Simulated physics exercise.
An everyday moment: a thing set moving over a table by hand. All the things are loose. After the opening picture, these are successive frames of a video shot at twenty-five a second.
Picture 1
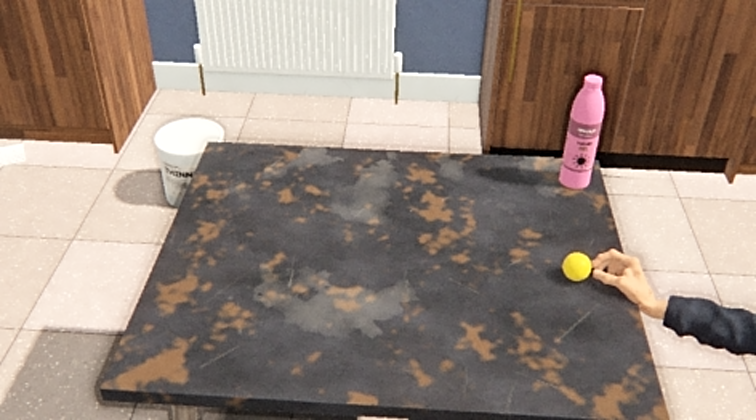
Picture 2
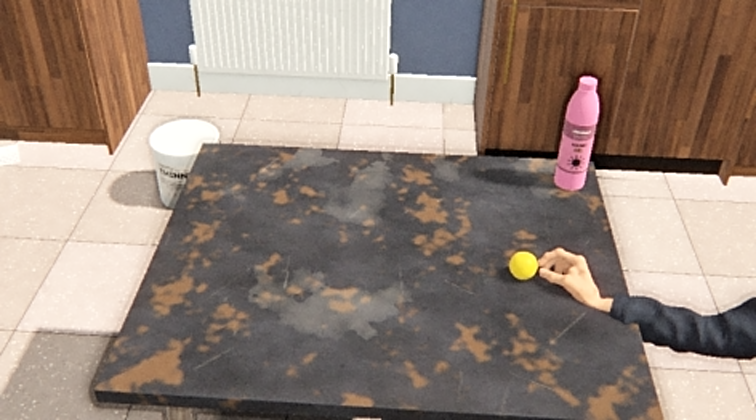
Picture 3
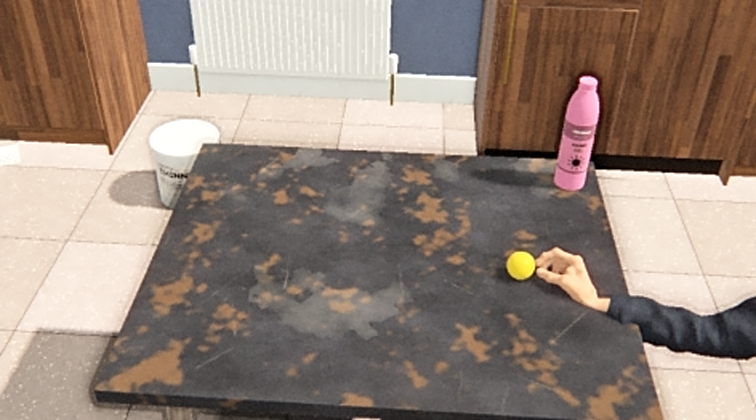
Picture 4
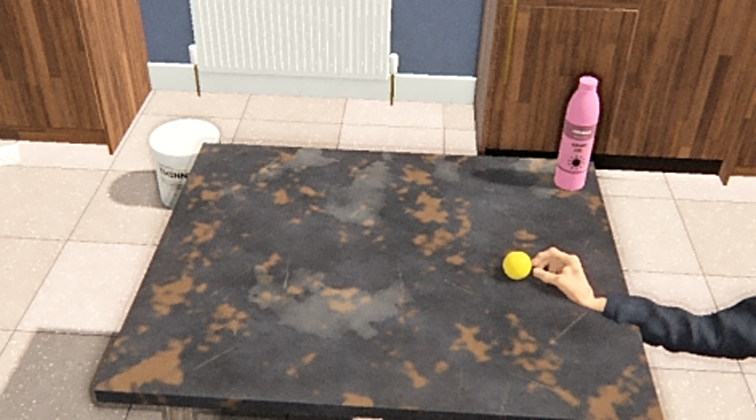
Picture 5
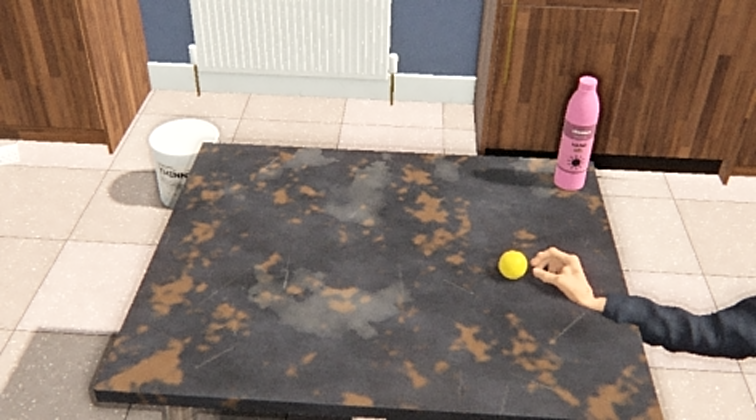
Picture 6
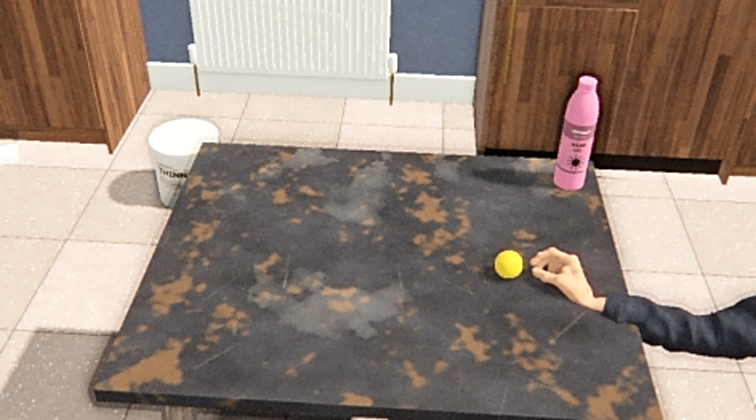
On a dark, rust-patched tabletop in a room with a radiator, a hand moved a yellow lemon left, then stayed nearly still as the lemon slid slightly farther left, away from its fingers.
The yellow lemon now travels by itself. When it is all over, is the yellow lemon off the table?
The yellow lemon remains on top.
Then, 0.20 s on from there, yellow lemon shifted about its own width near (493, 264).
Then, 0.40 s on from there, yellow lemon shifted about its own width near (482, 263).
In the end, moved from the start, yellow lemon. At the end, from the last picture's camera, yellow lemon near (477, 263).
